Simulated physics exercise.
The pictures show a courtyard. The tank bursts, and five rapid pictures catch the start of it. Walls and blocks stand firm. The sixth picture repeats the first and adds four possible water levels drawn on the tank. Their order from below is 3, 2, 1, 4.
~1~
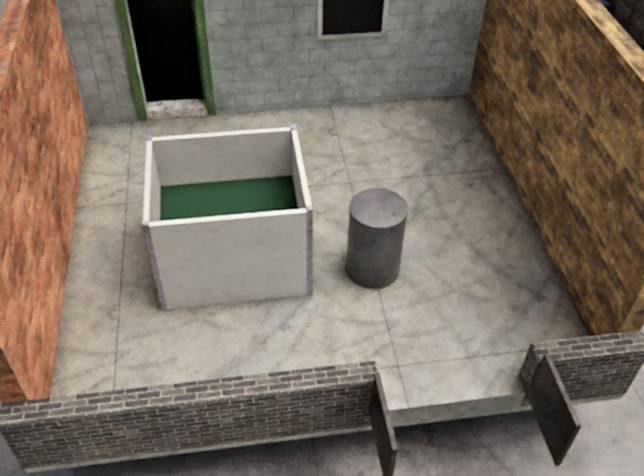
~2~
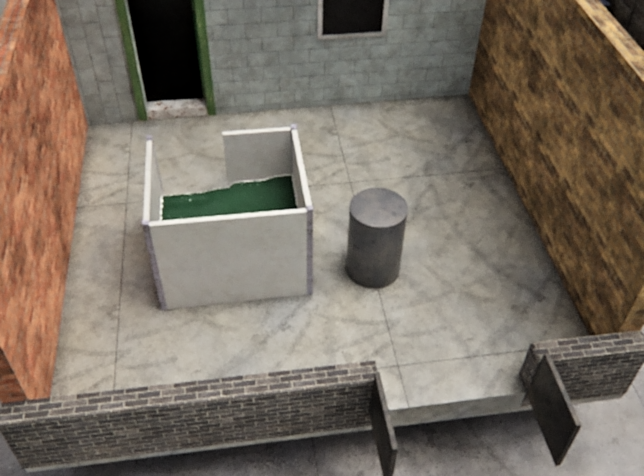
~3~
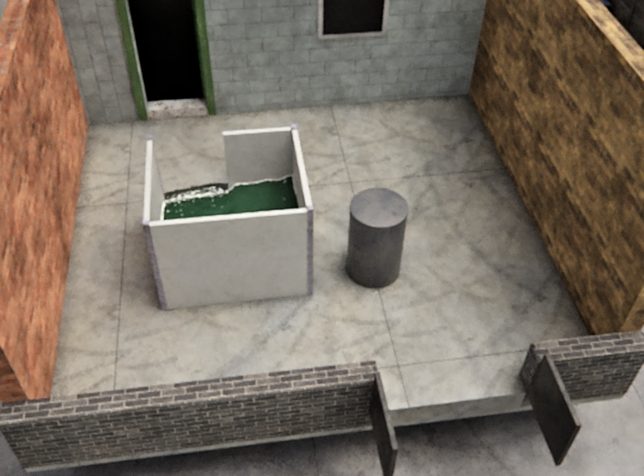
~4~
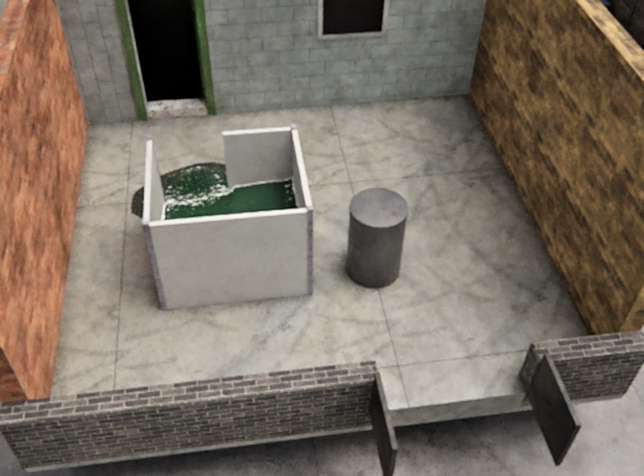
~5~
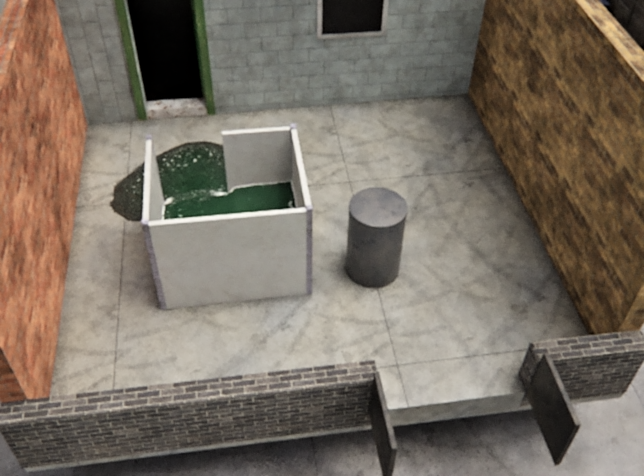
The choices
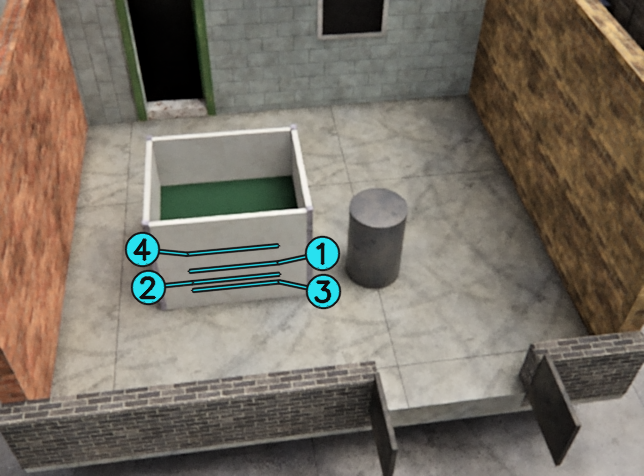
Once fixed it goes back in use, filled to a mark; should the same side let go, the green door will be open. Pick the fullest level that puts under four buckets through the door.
Take 2.
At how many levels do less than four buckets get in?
Two.
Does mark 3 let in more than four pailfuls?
No, that is safe.
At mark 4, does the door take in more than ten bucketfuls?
Yes, clearly.
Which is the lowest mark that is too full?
1.
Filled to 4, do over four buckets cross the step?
Yes, it does.
In cyan, 1 at (234, 266); 2 at (235, 278); 3 at (236, 286); 4 at (232, 249); from the bottom up 3, 2, 1, 4.
Choosing 1, about 9 bucketfuls get in.
Choosing 2, a bucket or two gets in.
Choosing 3, nothing gets over.
Choosing 4, dozens of bucketfuls pour in.
